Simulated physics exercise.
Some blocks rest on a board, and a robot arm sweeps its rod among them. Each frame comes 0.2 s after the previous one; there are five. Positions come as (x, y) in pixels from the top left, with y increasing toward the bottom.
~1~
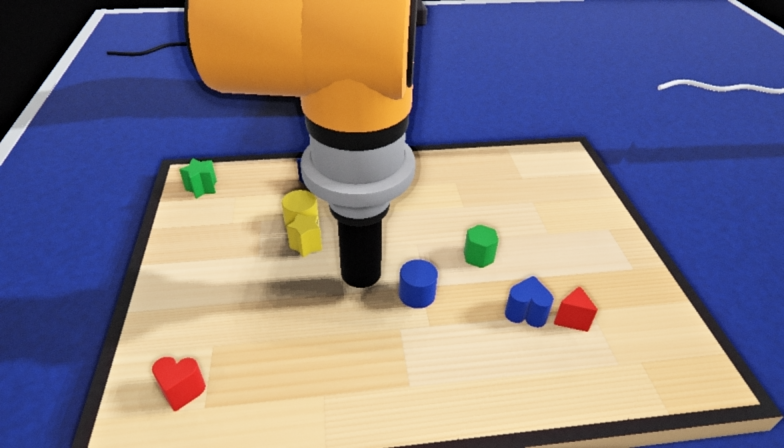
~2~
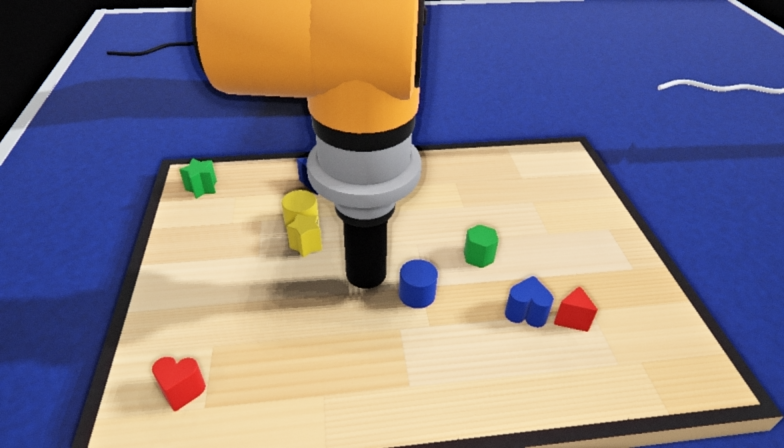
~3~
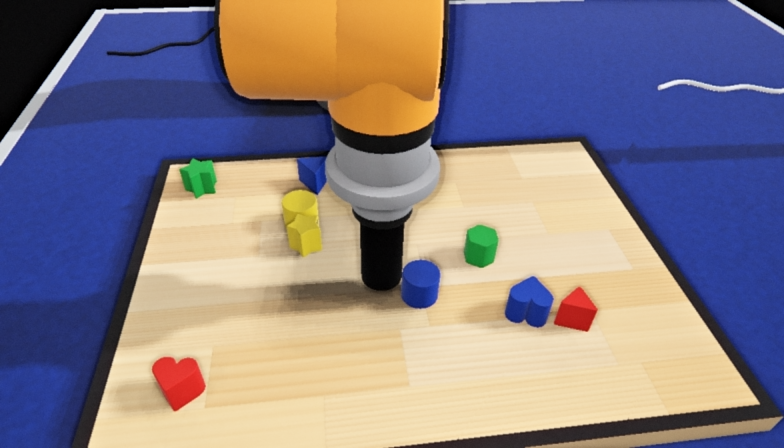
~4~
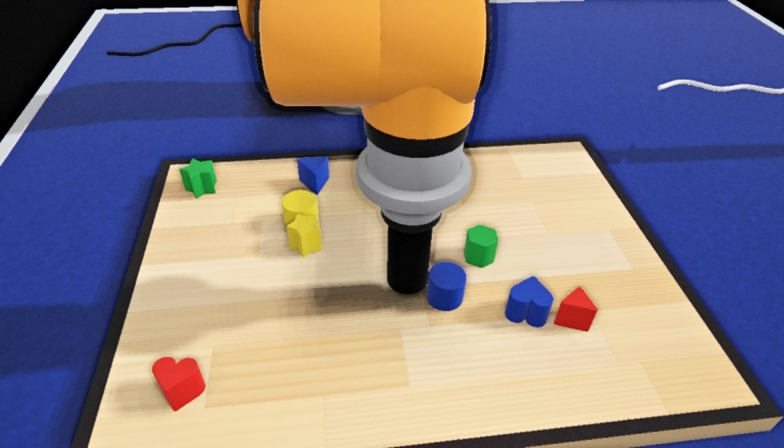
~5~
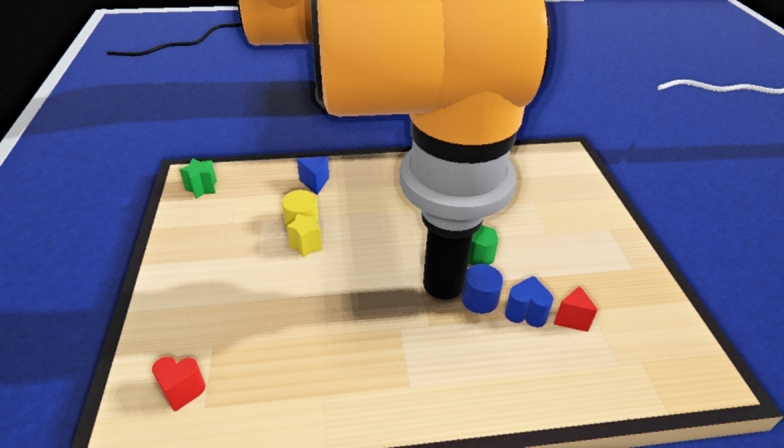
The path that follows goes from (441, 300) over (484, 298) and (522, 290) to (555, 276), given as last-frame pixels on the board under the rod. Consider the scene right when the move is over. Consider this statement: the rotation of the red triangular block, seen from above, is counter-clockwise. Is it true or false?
My answer: True.
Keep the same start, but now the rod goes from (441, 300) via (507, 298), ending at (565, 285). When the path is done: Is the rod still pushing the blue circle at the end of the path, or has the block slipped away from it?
When the path ends, it will sit ahead of the rod.
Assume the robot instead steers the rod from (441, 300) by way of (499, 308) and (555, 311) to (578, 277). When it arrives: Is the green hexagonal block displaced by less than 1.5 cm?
Yes, it checks out.
On the path given first. One third of the way, rod at (488, 283); blue circle at (528, 273); blue heart-shaped block at (547, 298); red triangular block at (584, 301), turned 20° anticlockwise.
Two thirds of the way, rod at (527, 274); blue circle at (567, 265); blue heart-shaped block at (548, 299); red triangular block at (584, 301), turned 20° anticlockwise.
At the end, rod at (560, 260); green hexagonal block not moved; blue circle at (602, 260); blue heart-shaped block at (548, 299); red triangular block at (584, 301), turned 20° anticlockwise.
